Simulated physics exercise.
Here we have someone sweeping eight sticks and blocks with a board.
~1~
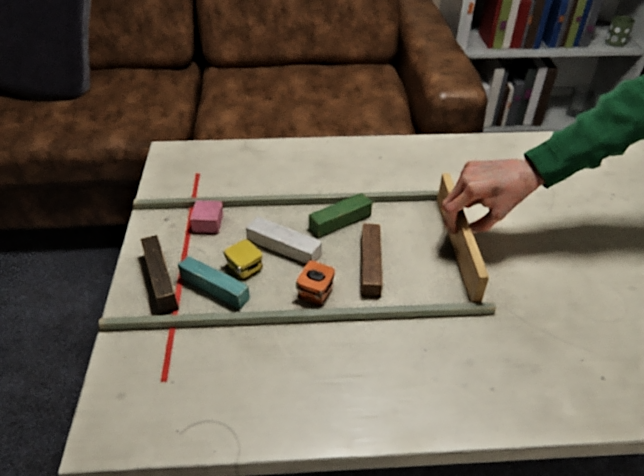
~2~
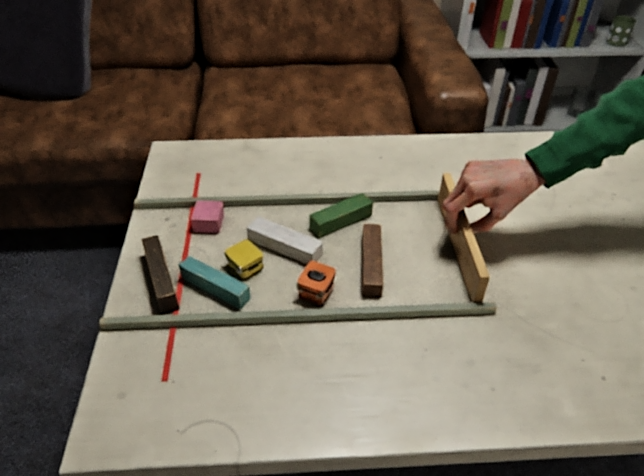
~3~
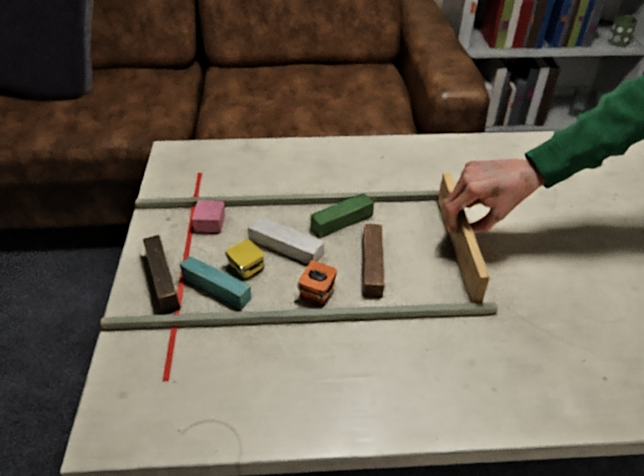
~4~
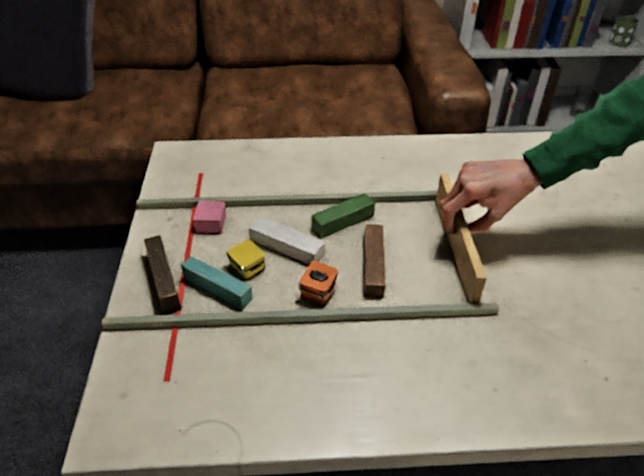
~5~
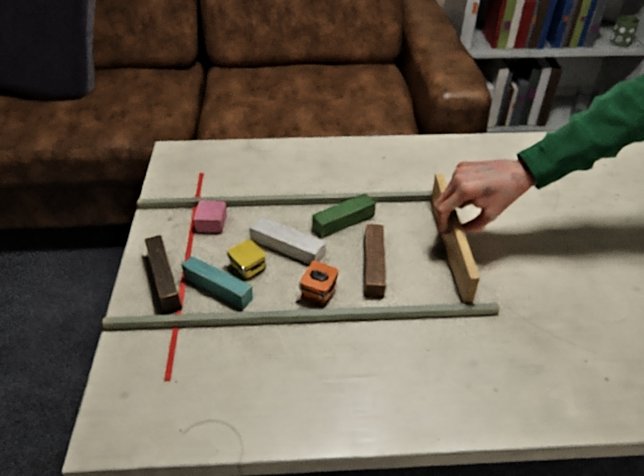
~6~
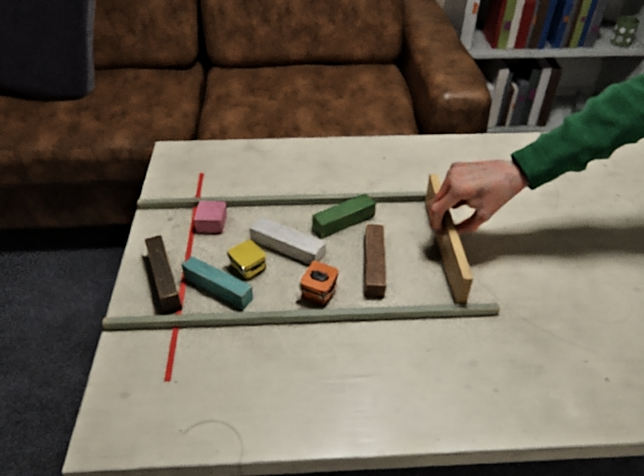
A wooden board, held by a hand in a green sleeve, stayed still at first and then slid slightly left between two rails on the table, while the colourful blocks ahead lay untouched.
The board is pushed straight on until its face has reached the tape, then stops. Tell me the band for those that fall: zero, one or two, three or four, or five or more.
As it turns out, the number that fall off is one or two.
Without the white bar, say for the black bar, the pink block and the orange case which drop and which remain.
The black bar comes down, the pink block holds on, the orange case survives.
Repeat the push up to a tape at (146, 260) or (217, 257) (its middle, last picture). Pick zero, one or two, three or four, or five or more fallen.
For each place: At least five; one or two.
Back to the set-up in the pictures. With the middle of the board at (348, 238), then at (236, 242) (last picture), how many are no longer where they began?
First 4, then 8.
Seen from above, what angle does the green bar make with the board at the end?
Near 20 degrees.
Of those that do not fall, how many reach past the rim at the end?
Overhanging: 3.
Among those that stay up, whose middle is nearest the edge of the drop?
That is the yellow case.
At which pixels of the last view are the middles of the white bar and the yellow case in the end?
About (138, 253), and the other about (121, 274).
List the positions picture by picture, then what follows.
Black bar (159, 273); pink block (207, 217); turquoise bar (214, 282); board (460, 234); tape (184, 258), in the first frame.
Pink block (208, 217); board (461, 234), in the second frame.
Turquoise bar (215, 282); white bar (286, 241), in the third frame.
Black bar (162, 273); green bar (344, 215), in the fourth frame.
Pink block (211, 217); orange case (319, 284), in the fifth frame.
Black bar (163, 273); pink block (211, 217); turquoise bar (217, 282); board (446, 235); tape (188, 258), in the sixth frame.
A little later, none off yet; black bar at rest near (163, 273); pink block at rest near (211, 217); turquoise bar at rest near (217, 282).
Next, none off yet; black bar moving near (158, 273); pink block shifted a little near (203, 213); turquoise bar shifted a little near (188, 285).
When it is over, the number that fall off is one or two; down, turquoise bar and black bar.
